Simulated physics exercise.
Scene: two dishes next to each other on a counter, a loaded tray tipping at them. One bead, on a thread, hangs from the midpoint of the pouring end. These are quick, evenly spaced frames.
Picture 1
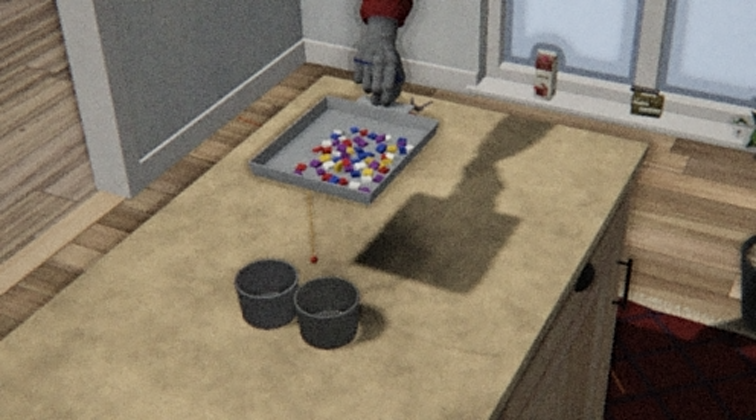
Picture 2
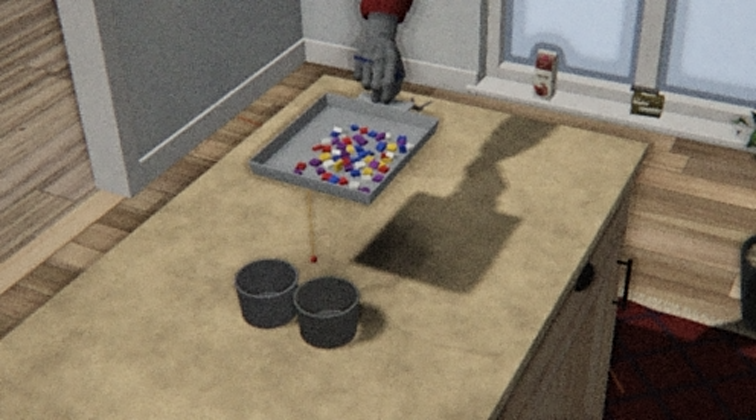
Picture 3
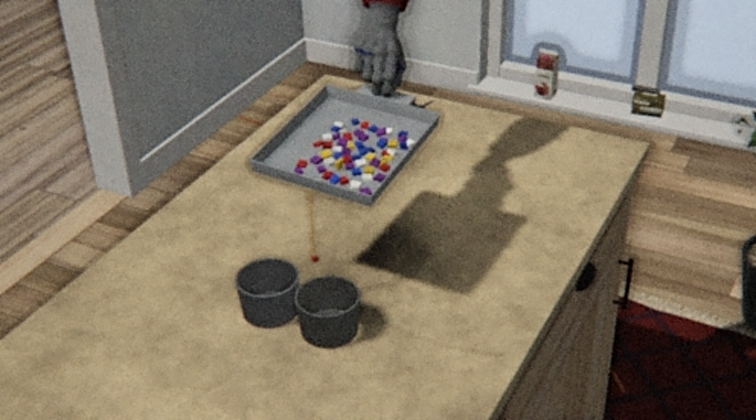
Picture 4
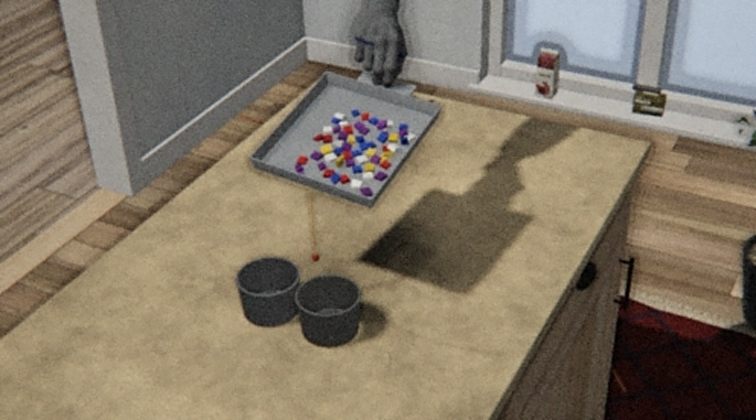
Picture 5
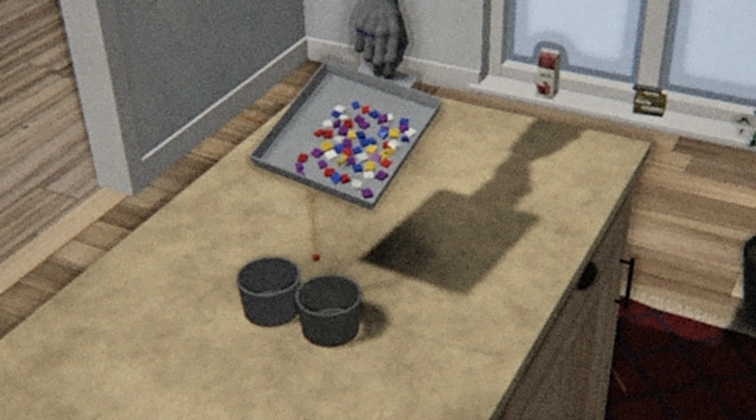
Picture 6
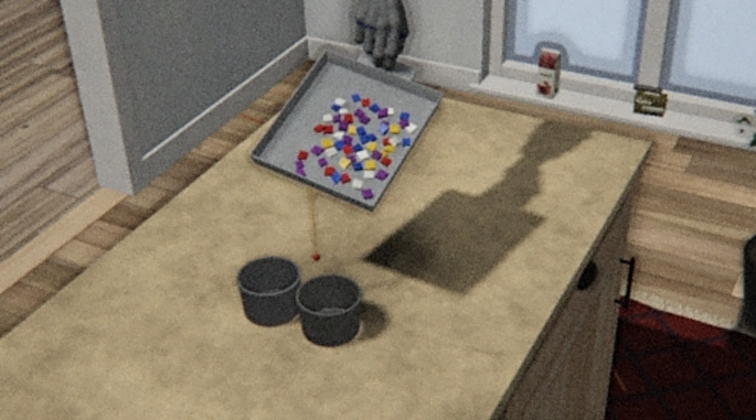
On a kitchen counter, a gray hand steadily tilting a tray of colorful tiles, its right front corner dipping lowest, near two dark dishes.
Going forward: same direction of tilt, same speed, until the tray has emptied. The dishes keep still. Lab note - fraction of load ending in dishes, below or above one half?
A lesser share is caught.
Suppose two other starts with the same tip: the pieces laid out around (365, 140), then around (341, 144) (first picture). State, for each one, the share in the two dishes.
The first start gives 30 percent and the second 40 percent.
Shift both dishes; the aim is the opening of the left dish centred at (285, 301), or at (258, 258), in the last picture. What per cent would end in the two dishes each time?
10 per cent the first time, 10 per cent the second time.
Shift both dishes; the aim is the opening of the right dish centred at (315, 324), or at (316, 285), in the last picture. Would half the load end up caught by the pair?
Catch, run one: Below the halfway mark; run two: Below the halfway mark.
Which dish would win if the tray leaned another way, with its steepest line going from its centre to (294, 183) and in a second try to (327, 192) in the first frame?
One gives the leftmost dish and two gives the rightmost dish.
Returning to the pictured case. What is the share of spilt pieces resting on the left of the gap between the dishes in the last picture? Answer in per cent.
Estimate: Near 0 per cent.
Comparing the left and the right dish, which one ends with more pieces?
In the end, the right-side dish gets more.
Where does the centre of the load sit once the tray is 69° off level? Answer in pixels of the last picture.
The centre of the load shows up near (358, 178) in the last view.
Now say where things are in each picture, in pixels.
In the first frame, corners of the pouring end at (252, 162) and (369, 192), level; middle of the load at (362, 156), mosaic tiles; left dish at (251, 309); right dish at (312, 329); bead on its thread at (314, 260).
In the second frame, corners of the pouring end at (252, 161) and (369, 192), level; middle of the load at (362, 155).
In the third frame, corners of the pouring end at (253, 159) and (370, 194), tipped barely, lowest at the right corner; middle of the load at (363, 152).
In the fourth frame, corners of the pouring end at (253, 156) and (371, 196), tipped a little, lowest at the right corner; middle of the load at (364, 147).
In the fifth frame, corners of the pouring end at (253, 155) and (371, 200), tipped clearly, lowest at the right corner; middle of the load at (364, 143).
In the sixth frame, corners of the pouring end at (253, 154) and (372, 203), tipped clearly, lowest at the right corner; middle of the load at (365, 139), a stray few on the move; left dish at (253, 307); right dish at (314, 326).
Soon after the last picture, tray tipped steeply; nearly all on the tray; a stray few in the air.
A little later, tray tipped past a quarter turn; about two thirds on the tray; a stray few in the right dish; about a quarter outside both; about a quarter in the air.
Later still, tray tipped past a quarter turn; about a quarter in the right dish; most outside both.
At rest, tray tipped past a quarter turn; about a quarter in the right dish; none in the left dish; most outside both.
